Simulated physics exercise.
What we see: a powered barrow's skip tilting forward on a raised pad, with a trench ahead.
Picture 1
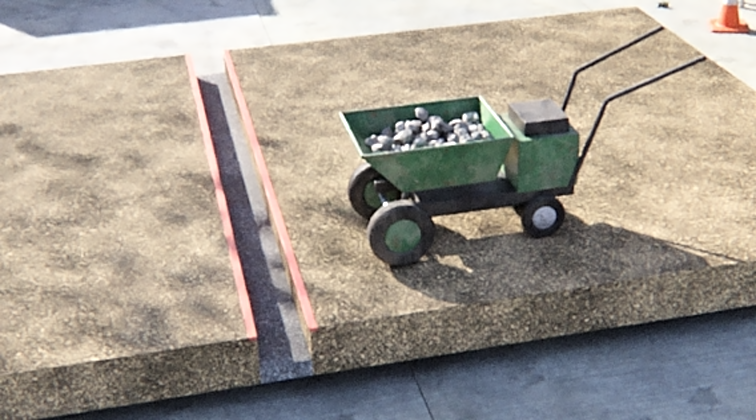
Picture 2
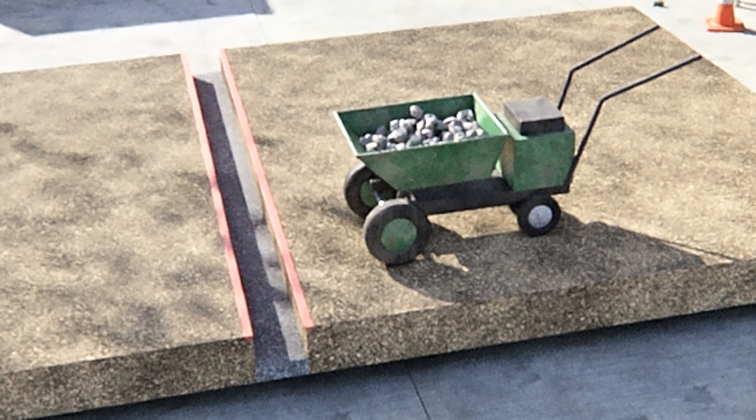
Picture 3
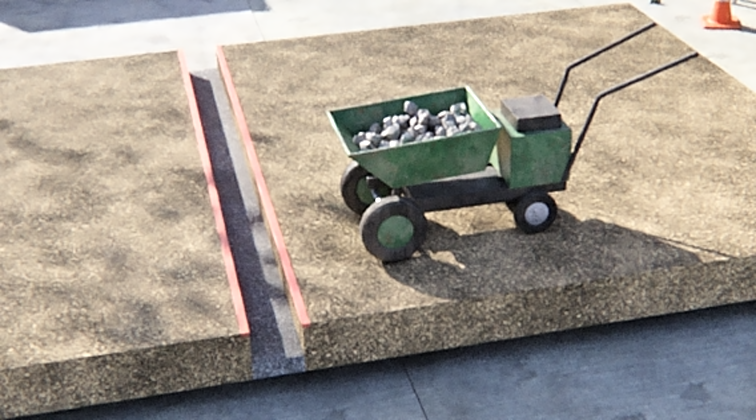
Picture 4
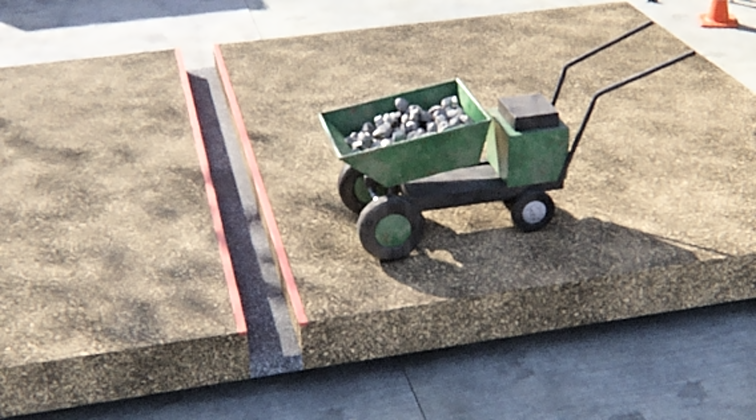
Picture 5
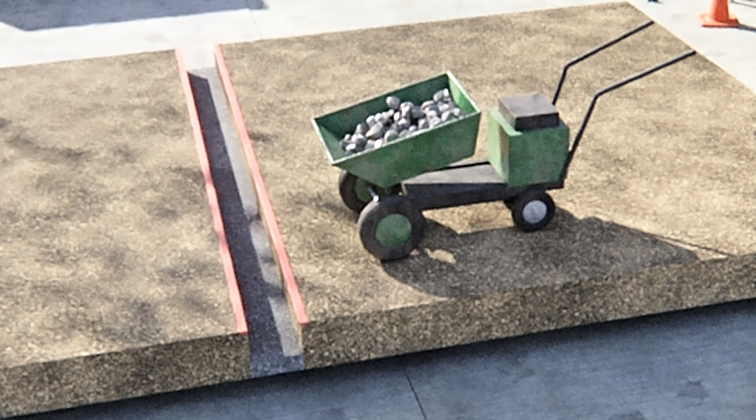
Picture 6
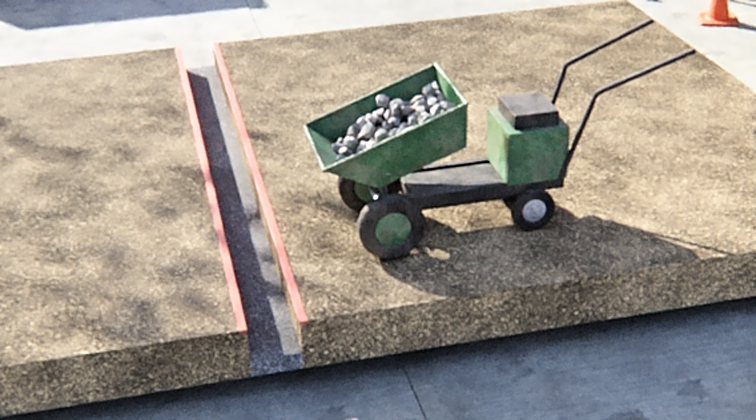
The footage shows a green powered barrow loaded with broken stones on a raised pad beside a narrow red-edged trench; its skip starts level, then gradually tilts forward to the left while the stones stay inside.
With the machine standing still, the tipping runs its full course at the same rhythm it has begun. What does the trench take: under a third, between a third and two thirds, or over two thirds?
To my eye, the trench share tops two thirds.
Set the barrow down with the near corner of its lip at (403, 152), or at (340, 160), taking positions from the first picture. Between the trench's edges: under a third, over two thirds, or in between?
In the first case in the middle band, in the second case above two thirds.
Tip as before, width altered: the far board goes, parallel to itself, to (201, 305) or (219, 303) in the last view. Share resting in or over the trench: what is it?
The first try comes out at 100 percent and the second at 90 percent.
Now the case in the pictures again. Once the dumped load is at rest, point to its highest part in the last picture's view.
Top at rest: Roughly (263, 234).
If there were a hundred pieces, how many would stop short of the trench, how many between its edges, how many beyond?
Short 5, between 85, beyond 5 %.
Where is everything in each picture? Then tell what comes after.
Lip of the skip at (363, 157), level; top of the load at (434, 136), broken stones; first edge of the trench at (304, 298); far edge at (246, 307), the trench under half as wide as the skip, and about half as deep as wide, in the first picture.
Lip of the skip at (357, 157), level; top of the load at (428, 134), in the second picture.
Lip of the skip at (350, 156), tipped barely; top of the load at (440, 133), in the third picture.
Lip of the skip at (341, 159), tipped a little; top of the load at (440, 125), in the fourth picture.
Lip of the skip at (333, 164), tipped a little; top of the load at (433, 120), in the fifth picture.
Lip of the skip at (324, 171), tipped clearly; top of the load at (423, 115); first edge of the trench at (294, 291); far edge at (236, 300), in the sixth picture.
Soon after the last picture, skip tipped steeply; all in the skip.
A little later, skip tipped right over; about two thirds in the skip; a stray few short of the trench; about a quarter in or heaped over the trench; a stray few falling.
Later still, skip tipped right over; a small part in the skip; a small part short of the trench; most in or heaped over the trench; a small part beyond it.
At rest, skip tipped right over; a stray few in the skip; a small part short of the trench; most in or heaped over the trench; a small part beyond it.
